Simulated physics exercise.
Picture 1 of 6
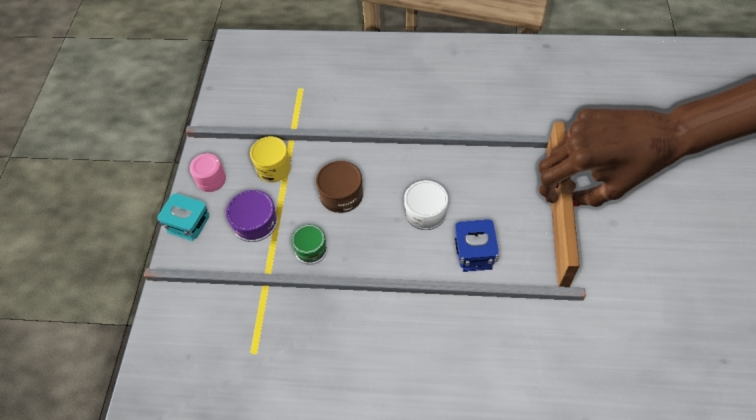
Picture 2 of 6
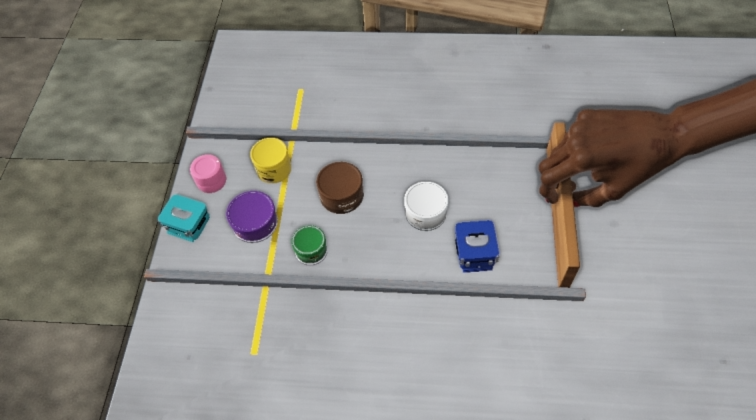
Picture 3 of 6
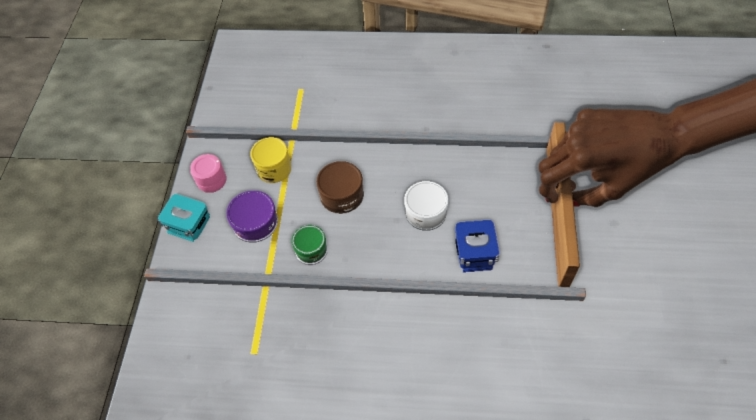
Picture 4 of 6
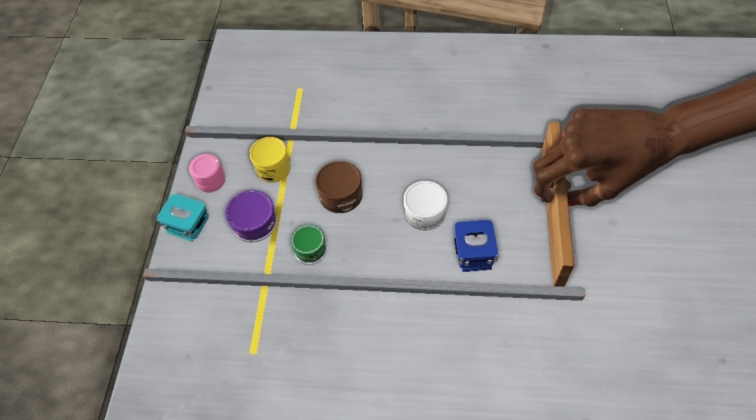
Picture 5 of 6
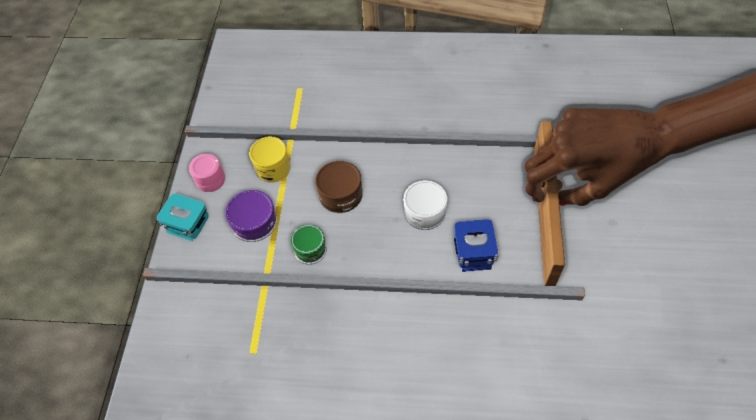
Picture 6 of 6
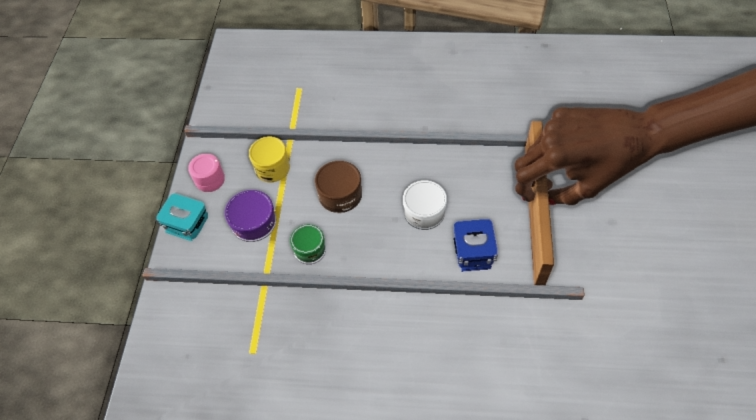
The clip shows a hand holding a wooden board between two rails on a grey table, at first still, then sliding it slightly left toward a blue case, while the colourful small containers and yellow tape stay in place.
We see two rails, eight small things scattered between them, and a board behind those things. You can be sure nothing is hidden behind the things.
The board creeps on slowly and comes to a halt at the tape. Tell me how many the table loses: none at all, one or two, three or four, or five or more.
After that push every one stays on the table.
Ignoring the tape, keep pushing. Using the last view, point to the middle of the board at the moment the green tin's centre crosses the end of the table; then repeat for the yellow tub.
(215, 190) and (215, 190), more or less.
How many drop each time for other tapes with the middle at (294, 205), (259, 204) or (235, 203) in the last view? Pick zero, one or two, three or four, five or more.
In order of the three spots, it's no fall at all, then one or two, then just one or two.
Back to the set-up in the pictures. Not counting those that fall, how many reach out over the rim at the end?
It comes to 1.
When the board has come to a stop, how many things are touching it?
Contact count: 3.
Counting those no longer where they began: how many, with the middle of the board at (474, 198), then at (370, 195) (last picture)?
Counts: 1, 3.
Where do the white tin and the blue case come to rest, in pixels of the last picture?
You'll find the white tin at roughly (256, 202) and the blue case at roughly (253, 236).
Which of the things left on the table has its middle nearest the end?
Result - the turquoise case.
A little later, none off yet; turquoise case at rest near (184, 218); pink lid at rest near (207, 173); purple tin at rest near (251, 216).
When it is over, the number that fall off is zero.
